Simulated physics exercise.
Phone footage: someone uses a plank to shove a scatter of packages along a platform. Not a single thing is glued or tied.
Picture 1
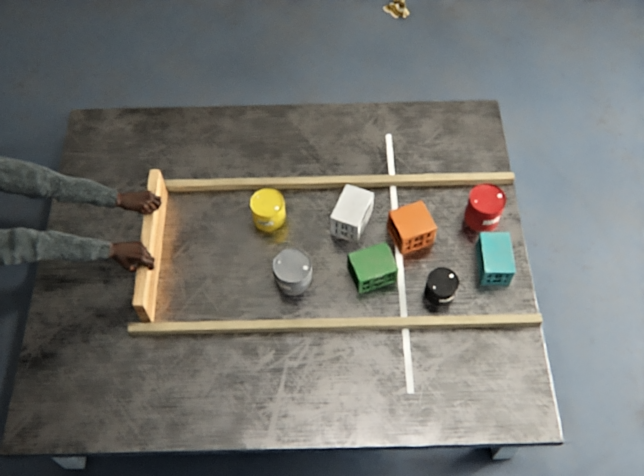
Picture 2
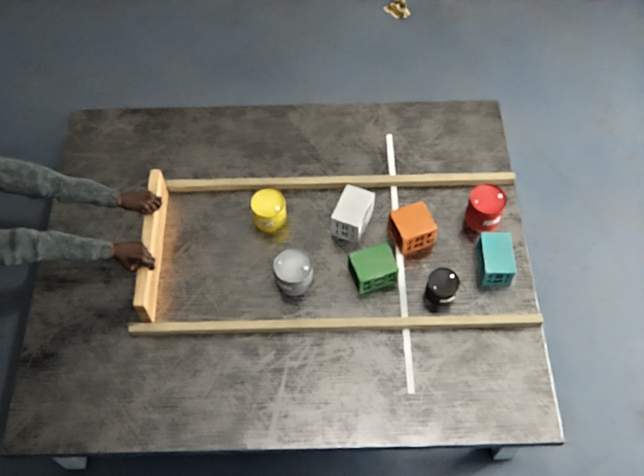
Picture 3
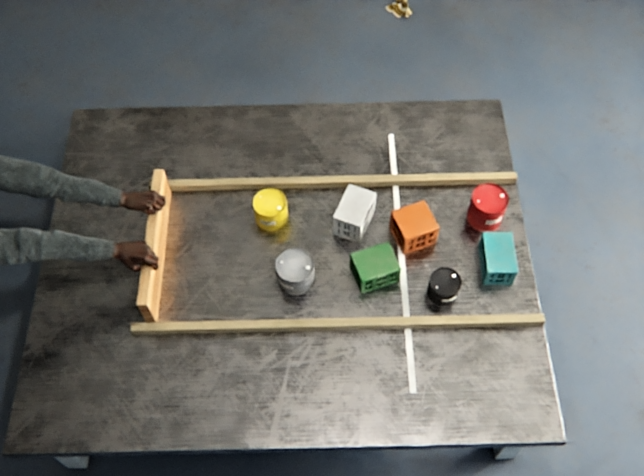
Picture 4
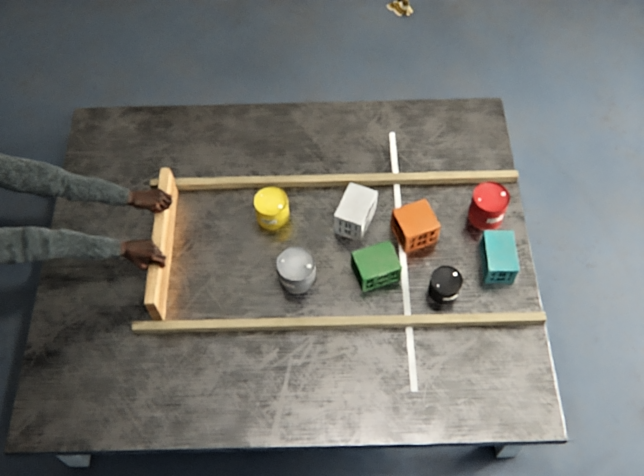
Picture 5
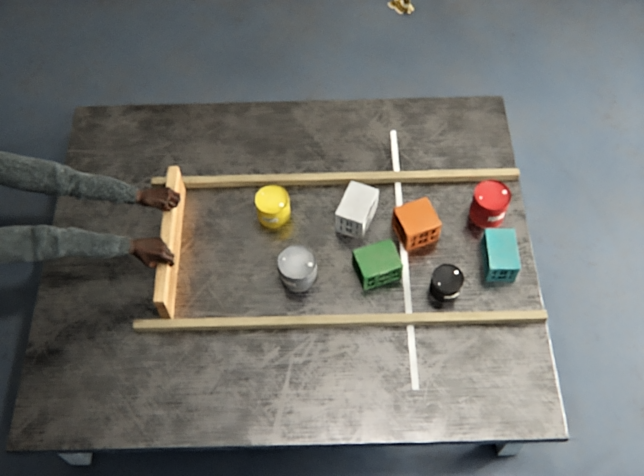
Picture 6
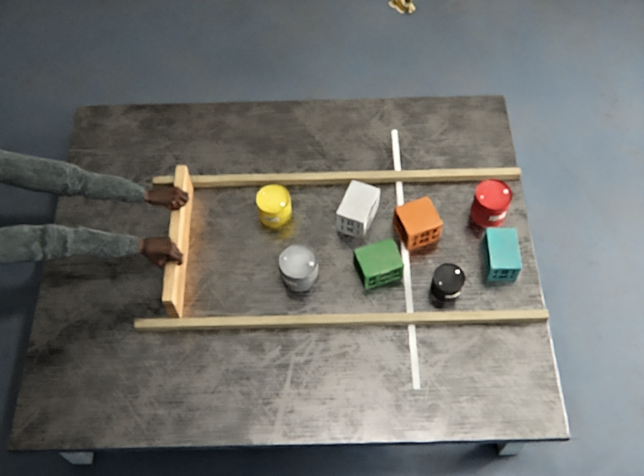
A wooden plank, pushed by two hands, slid slowly a short way right between two rails on a dark table, while the scattered crates and canisters ahead of it stayed untouched around a white tape line.
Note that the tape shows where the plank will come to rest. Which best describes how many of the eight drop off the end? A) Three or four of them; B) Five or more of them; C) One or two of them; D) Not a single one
Not a single one (D).
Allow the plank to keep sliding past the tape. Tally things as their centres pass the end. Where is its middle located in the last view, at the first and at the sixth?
The first one at (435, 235), the next at (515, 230).
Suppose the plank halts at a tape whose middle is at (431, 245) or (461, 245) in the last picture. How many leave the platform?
In order, the counts are 0 and 1.
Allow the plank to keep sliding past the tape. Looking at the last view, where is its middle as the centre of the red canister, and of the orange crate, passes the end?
Roughly (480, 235); for the second one, roughly (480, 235).
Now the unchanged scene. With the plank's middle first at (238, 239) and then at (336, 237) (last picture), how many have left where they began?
That makes 0 at the first spot and 5 at the second.
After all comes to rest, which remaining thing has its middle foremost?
It's the turquoise crate that is foremost.
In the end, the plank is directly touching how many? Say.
It touches 3.
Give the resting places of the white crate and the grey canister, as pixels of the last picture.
The first near (431, 225), the second near (427, 265).
Soon after, none off yet; turquoise crate at rest near (501, 254); red canister at rest near (491, 204); black canister at rest near (448, 283).
After that, none off yet; turquoise crate at rest near (501, 254); red canister at rest near (491, 204); black canister displaced a little near (453, 286).
In the end, the number that fall off is zero.
